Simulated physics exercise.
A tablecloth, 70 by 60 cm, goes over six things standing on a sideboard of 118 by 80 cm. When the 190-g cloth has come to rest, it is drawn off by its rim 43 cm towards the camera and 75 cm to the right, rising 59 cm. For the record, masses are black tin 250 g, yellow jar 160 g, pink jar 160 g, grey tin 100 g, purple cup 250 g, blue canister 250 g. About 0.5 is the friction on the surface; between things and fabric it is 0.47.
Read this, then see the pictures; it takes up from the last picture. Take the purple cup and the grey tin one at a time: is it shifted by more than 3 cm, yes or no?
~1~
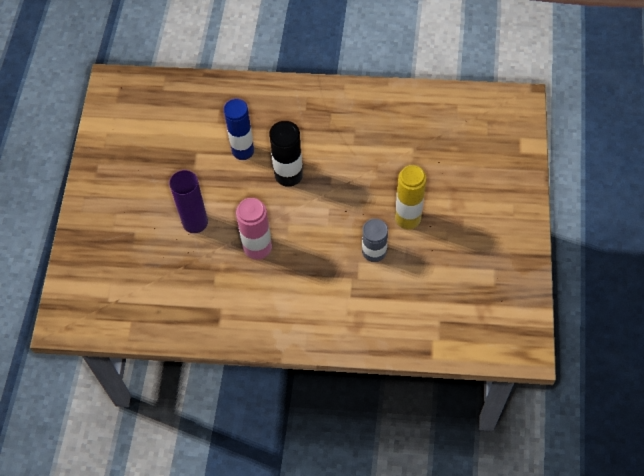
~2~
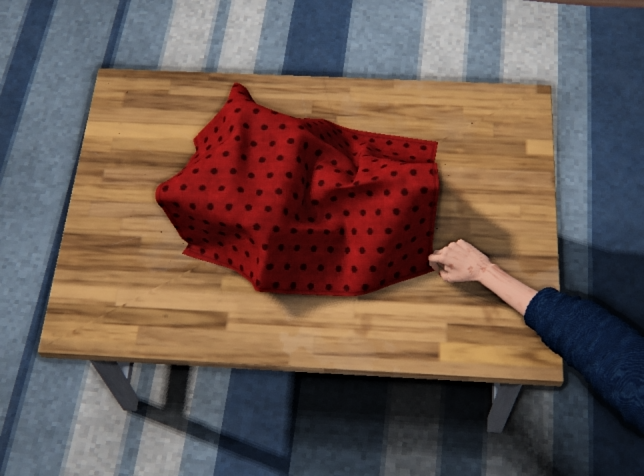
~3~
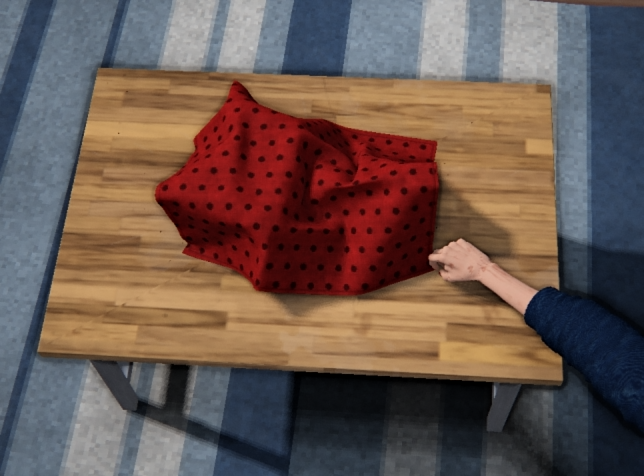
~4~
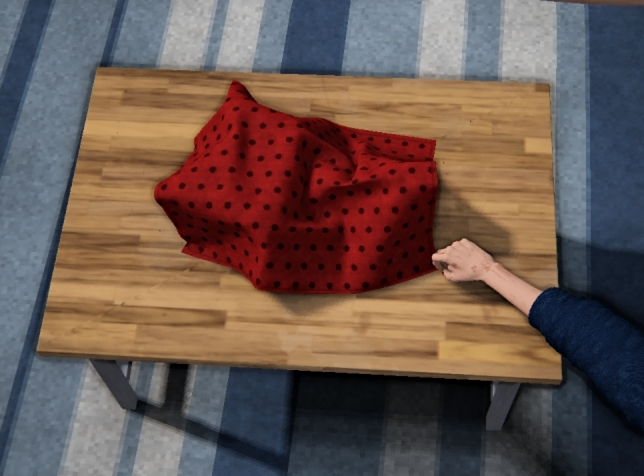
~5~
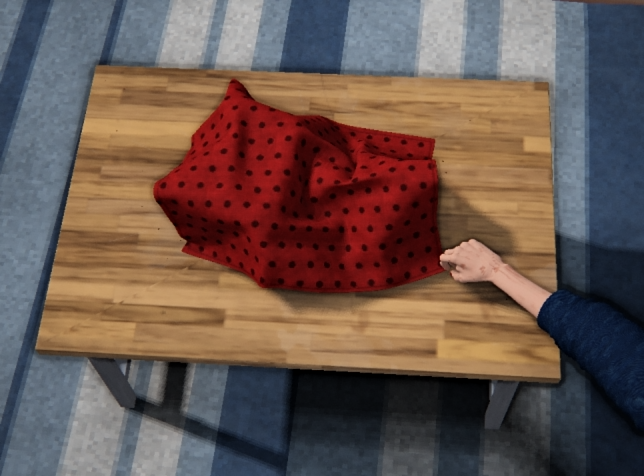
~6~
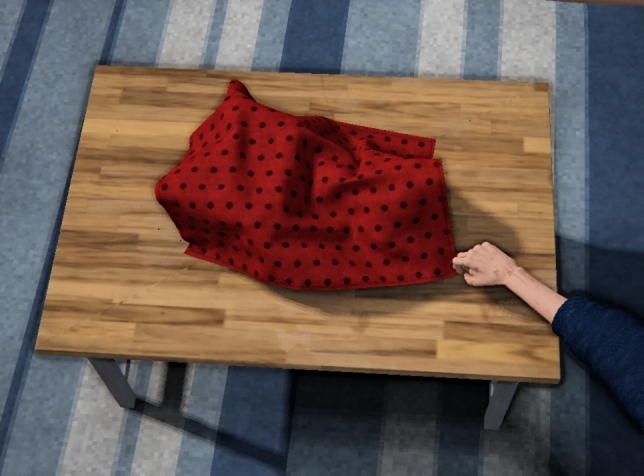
Purple cup - no, grey tin - yes.
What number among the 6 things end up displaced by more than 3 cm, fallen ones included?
Count recorded: 5.
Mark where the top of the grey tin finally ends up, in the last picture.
Near (473, 303).
Next, middle of the tablecloth at (373, 215); grey tin 7 cm off its start, yellow jar on its side, 11 cm off its start, blue canister 4 cm off its start.
Then, middle of the tablecloth at (507, 305); grey tin on its side, 16 cm off its start, yellow jar on its side, 14 cm off its start, black tin on its side, 12 cm off its start.
After that, middle of the tablecloth at a place out of view; grey tin on its side, 25 cm off its start at (471, 303), yellow jar on its side, 17 cm off its start at (456, 263), pink jar 13 cm off its start at (235, 259).
Later, middle of the tablecloth at a place out of view; grey tin on its side, 26 cm off its start, yellow jar on its side, 16 cm off its start, black tin on its side, 13 cm off its start.
At the end, middle of the tablecloth at a place out of view; grey tin on its side, 26 cm off its start at (473, 303), purple cup 0 cm off its start at (187, 183), yellow jar on its side, 16 cm off its start at (456, 261), blue canister on its side, 14 cm off its start at (233, 195).
